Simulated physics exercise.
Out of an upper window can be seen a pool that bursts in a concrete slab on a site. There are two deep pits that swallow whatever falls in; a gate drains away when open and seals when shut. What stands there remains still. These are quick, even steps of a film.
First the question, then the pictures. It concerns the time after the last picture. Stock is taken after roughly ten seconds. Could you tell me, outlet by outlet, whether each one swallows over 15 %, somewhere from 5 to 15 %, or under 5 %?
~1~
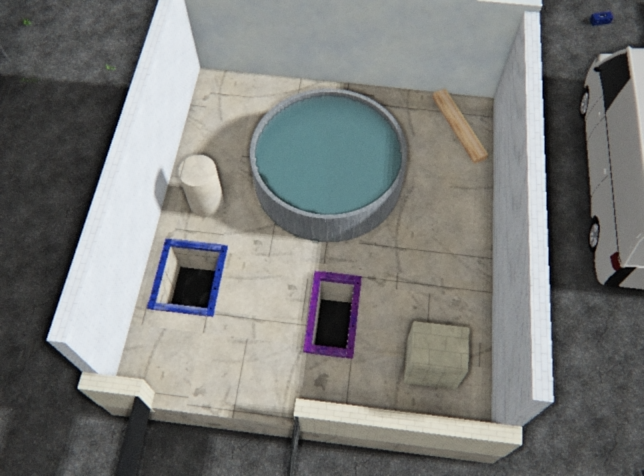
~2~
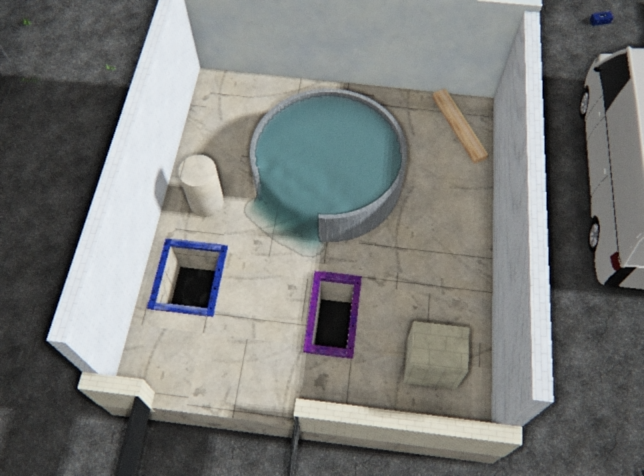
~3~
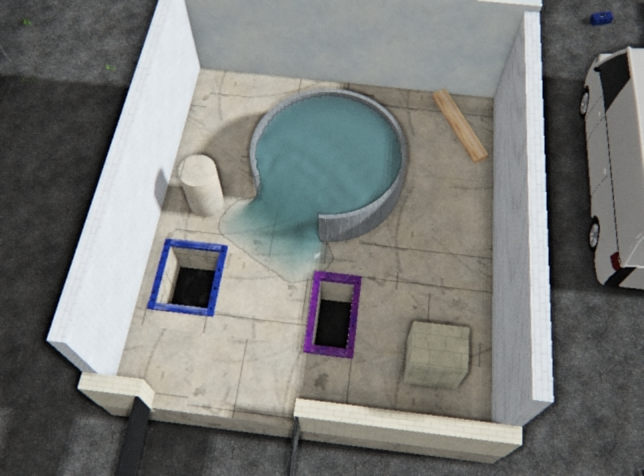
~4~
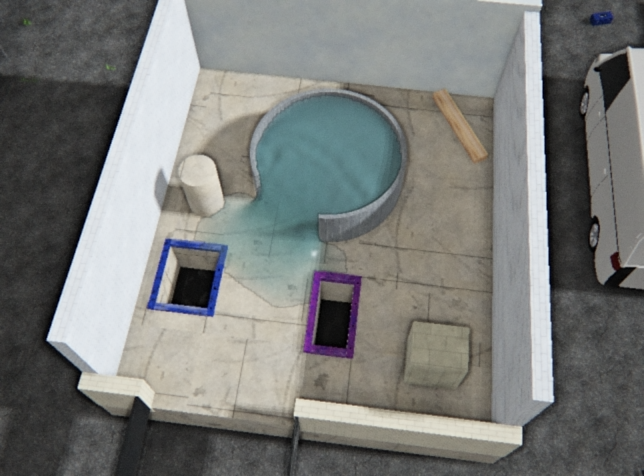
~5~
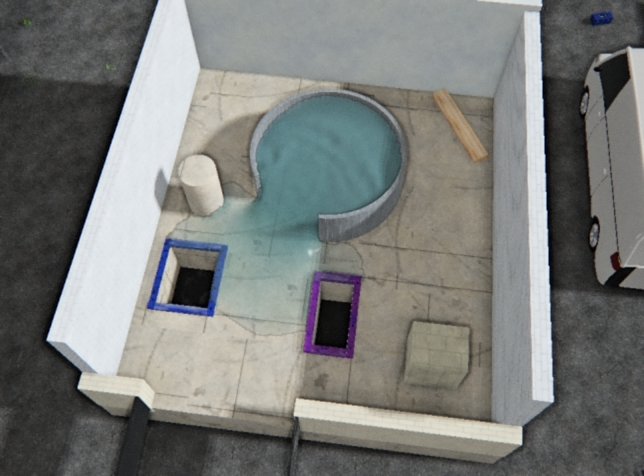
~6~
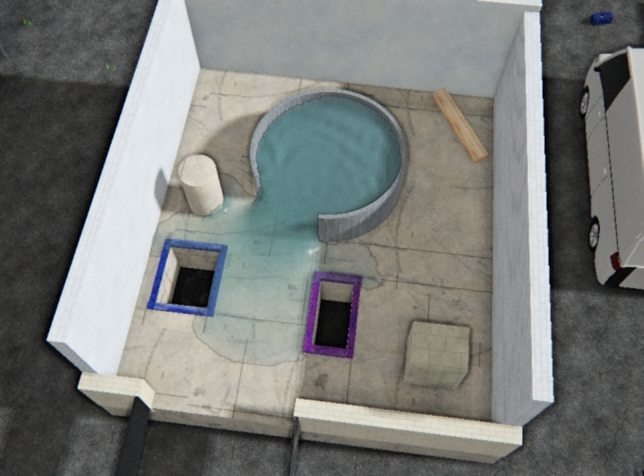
The gate ends up with a share topping fifteen per cent, the purple pit ends up with a share that stays below five per cent, the blue pit ends up with a share topping fifteen per cent.
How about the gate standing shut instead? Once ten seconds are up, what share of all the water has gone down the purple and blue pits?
I'd estimate purple at around 0 percent and blue at around 40 percent.
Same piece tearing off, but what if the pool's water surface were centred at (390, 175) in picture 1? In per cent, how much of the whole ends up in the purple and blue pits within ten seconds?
Tally in per cent - purple pit 20; blue pit 20.
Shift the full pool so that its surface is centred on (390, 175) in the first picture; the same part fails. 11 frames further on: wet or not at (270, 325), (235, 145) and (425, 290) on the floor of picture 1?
Looking at all three, I'd call them swamped, bone dry, bone dry.
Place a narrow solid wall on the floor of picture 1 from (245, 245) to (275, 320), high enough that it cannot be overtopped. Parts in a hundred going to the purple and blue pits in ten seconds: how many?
Shares in percent - purple: 20; blue: 14.
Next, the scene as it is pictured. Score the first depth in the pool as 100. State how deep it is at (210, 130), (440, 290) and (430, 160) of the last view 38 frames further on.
Around 2, 0 and 0 percent, in that order.
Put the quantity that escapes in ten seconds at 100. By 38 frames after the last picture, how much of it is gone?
Roughly 85 percent.
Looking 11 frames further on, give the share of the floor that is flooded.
That's roughly 35 per cent.
A moment on, water covers 30 % of the floor; the gate 2 %, the purple pit 0 %, the blue pit 6 %.
Next, water covers 35 % of the floor; the gate 10 %, the purple pit 0 %, the blue pit 12 %.
Then, water covers 45 % of the floor; the gate 22 %, the purple pit 0 %, the blue pit 18 %.
Later, water covers 55 % of the floor; the gate 36 %, the purple pit 0 %, the blue pit 22 %.
In the end, water covers 65 % of the floor; the gate 46 %, the purple pit 0 %, the blue pit 24 %.
